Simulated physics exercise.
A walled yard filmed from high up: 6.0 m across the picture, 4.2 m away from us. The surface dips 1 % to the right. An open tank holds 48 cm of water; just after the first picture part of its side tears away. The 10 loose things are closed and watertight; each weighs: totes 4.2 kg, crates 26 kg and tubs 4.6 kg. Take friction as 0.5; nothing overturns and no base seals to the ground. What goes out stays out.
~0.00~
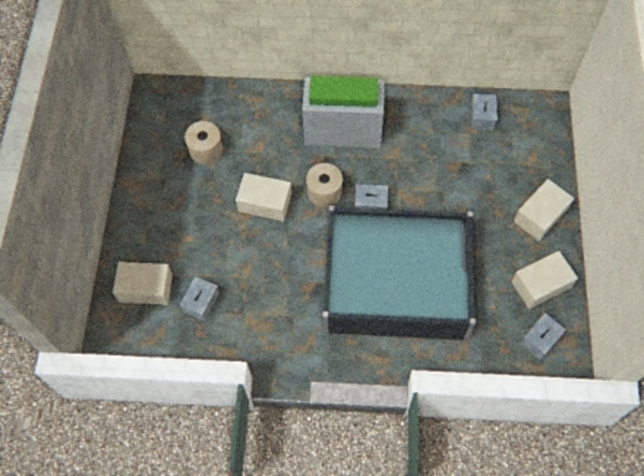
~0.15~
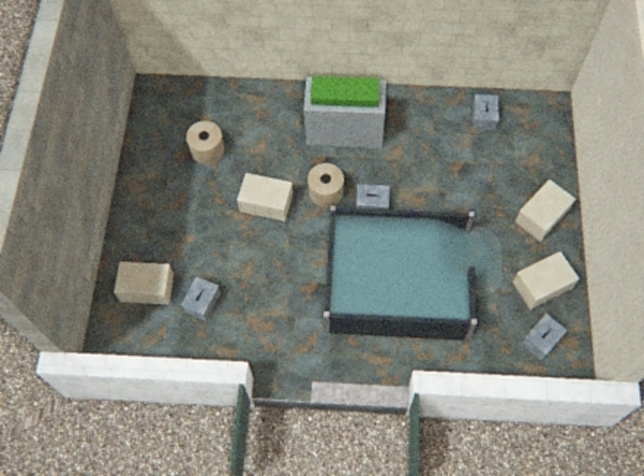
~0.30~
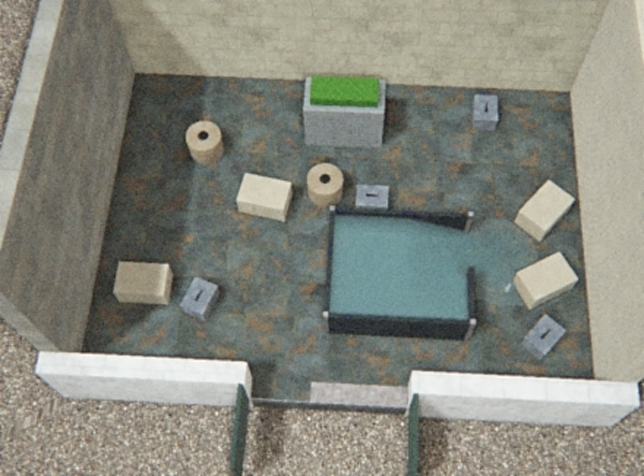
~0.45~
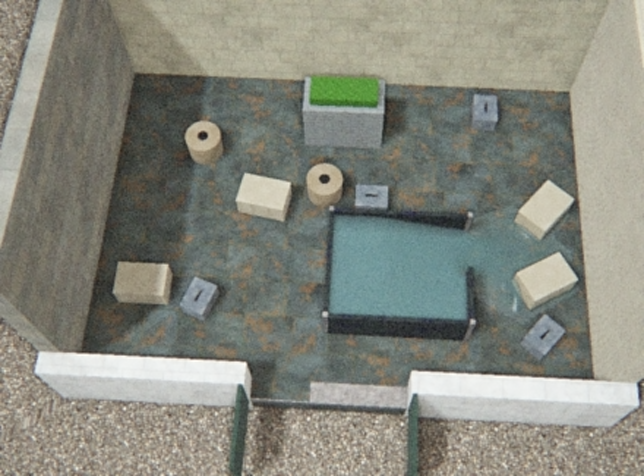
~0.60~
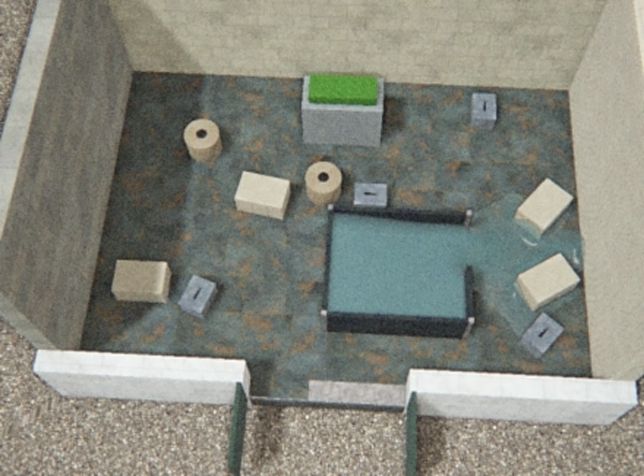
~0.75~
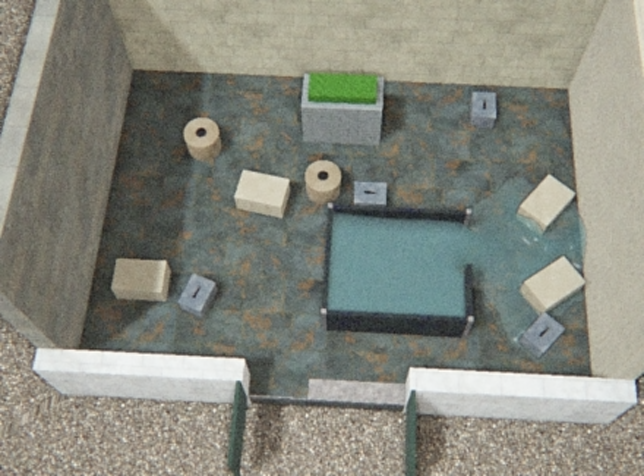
In a walled yard, water pours from a tank's torn right side and nudges two crates.
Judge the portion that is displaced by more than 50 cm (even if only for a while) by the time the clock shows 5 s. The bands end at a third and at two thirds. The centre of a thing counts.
Share: Between one and two thirds.
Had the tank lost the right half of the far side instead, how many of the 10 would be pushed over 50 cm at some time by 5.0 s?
In that case 1 of them.
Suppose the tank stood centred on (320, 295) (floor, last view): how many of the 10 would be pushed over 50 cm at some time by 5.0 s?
In that case 4 of them.
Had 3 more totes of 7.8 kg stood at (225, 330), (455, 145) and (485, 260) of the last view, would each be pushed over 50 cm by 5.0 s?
In turn: Short of it, under, past it.
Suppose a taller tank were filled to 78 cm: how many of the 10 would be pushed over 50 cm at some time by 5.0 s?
Then 4.
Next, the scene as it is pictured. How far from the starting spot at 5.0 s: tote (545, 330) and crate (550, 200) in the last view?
In turn: 300 cm, 200 cm.
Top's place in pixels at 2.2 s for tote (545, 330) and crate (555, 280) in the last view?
Near (573, 370) and (545, 343).
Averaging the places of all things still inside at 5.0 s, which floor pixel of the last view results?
Around (313, 227).
After 1.1 s 0 of 10 are over 50 cm from their spots; 0 afloat.
After 2.2 s 3 of 10 are over 50 cm from their spots; 0 afloat.
After 3.5 s 4 of 10 are over 50 cm from their spots; 1 afloat.
After 5.0 s 4 of 10 are over 50 cm from their spots, and 4 have been at some point; 0 afloat.
